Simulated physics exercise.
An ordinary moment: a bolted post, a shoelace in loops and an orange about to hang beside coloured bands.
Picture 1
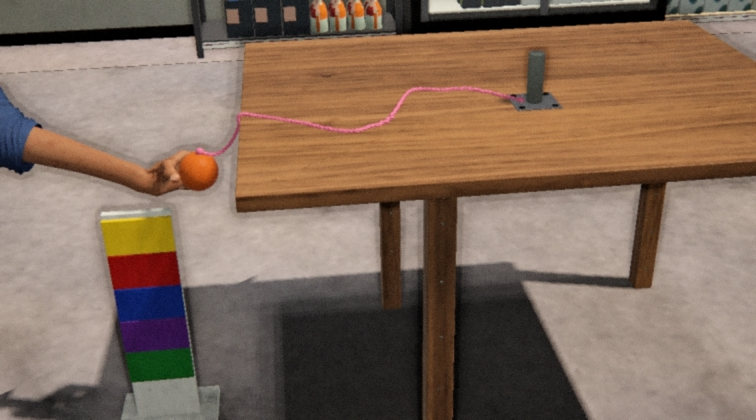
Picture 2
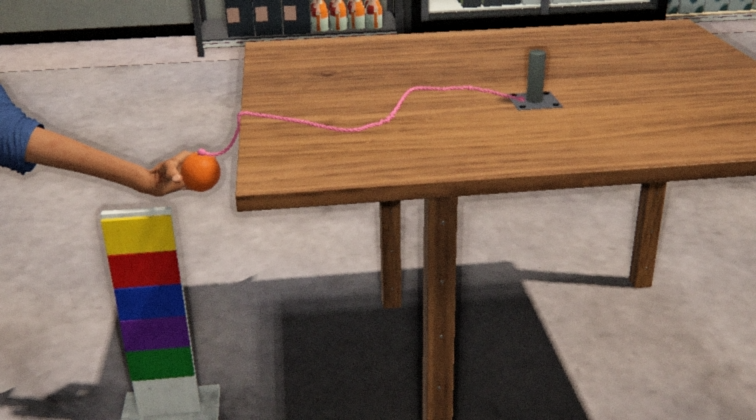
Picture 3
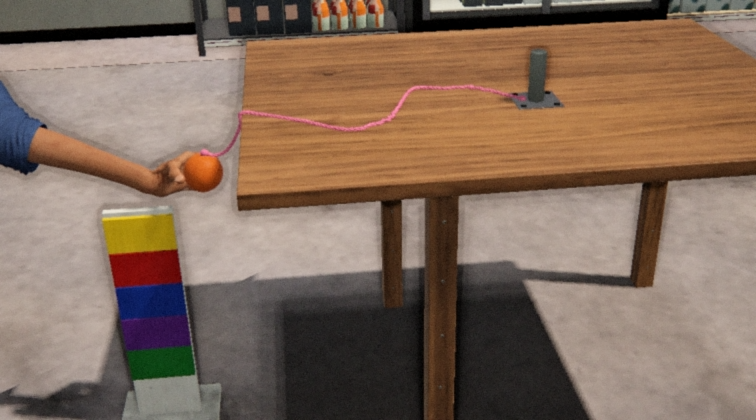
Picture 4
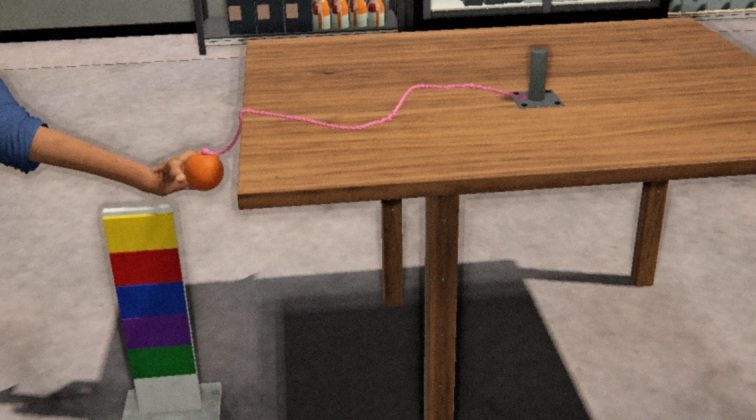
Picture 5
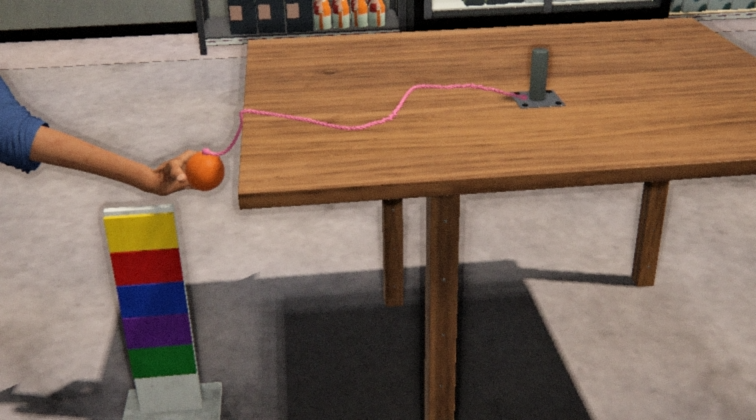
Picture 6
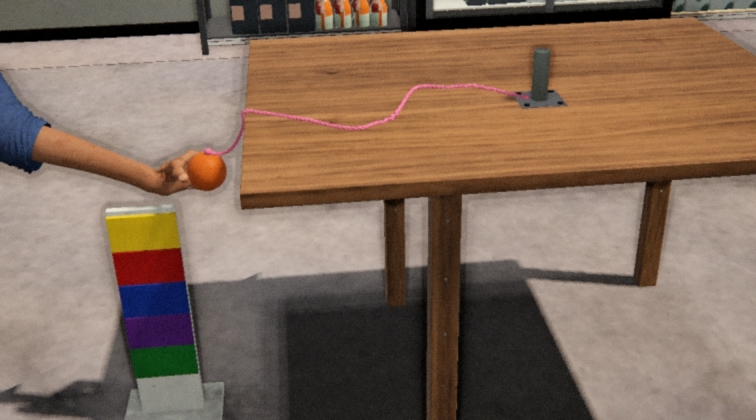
A hand holds an orange just off the left edge of a wooden table, seen from slightly above in a room with a pale grey floor and shelves behind. A pink cord runs from the orange in loose curves across the tabletop to a dark grey post, while a stand banded yellow, red, blue, purple and green rises below the hand. Almost nothing moves; the view drifts very slightly.
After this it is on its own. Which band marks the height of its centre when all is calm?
The blue one.
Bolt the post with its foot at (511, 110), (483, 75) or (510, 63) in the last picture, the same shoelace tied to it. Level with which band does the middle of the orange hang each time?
Taking them in turn: Purple; purple; blue.
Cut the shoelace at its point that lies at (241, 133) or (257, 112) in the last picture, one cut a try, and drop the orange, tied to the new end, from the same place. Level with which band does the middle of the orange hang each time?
Try by try: Red; yellow.
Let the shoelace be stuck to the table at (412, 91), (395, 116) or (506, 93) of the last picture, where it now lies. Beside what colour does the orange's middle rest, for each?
In that order: Red; yellow; blue.
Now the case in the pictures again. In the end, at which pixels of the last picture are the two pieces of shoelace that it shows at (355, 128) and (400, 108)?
Near (249, 108) and (325, 104).
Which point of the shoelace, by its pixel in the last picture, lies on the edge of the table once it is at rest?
That spot is around (349, 128).
A little later, orange near (292, 290); level with blue.
Next, orange near (243, 285); level with blue.
When it is over, orange near (258, 287); level with blue. The shoelace holds its middle at blue.
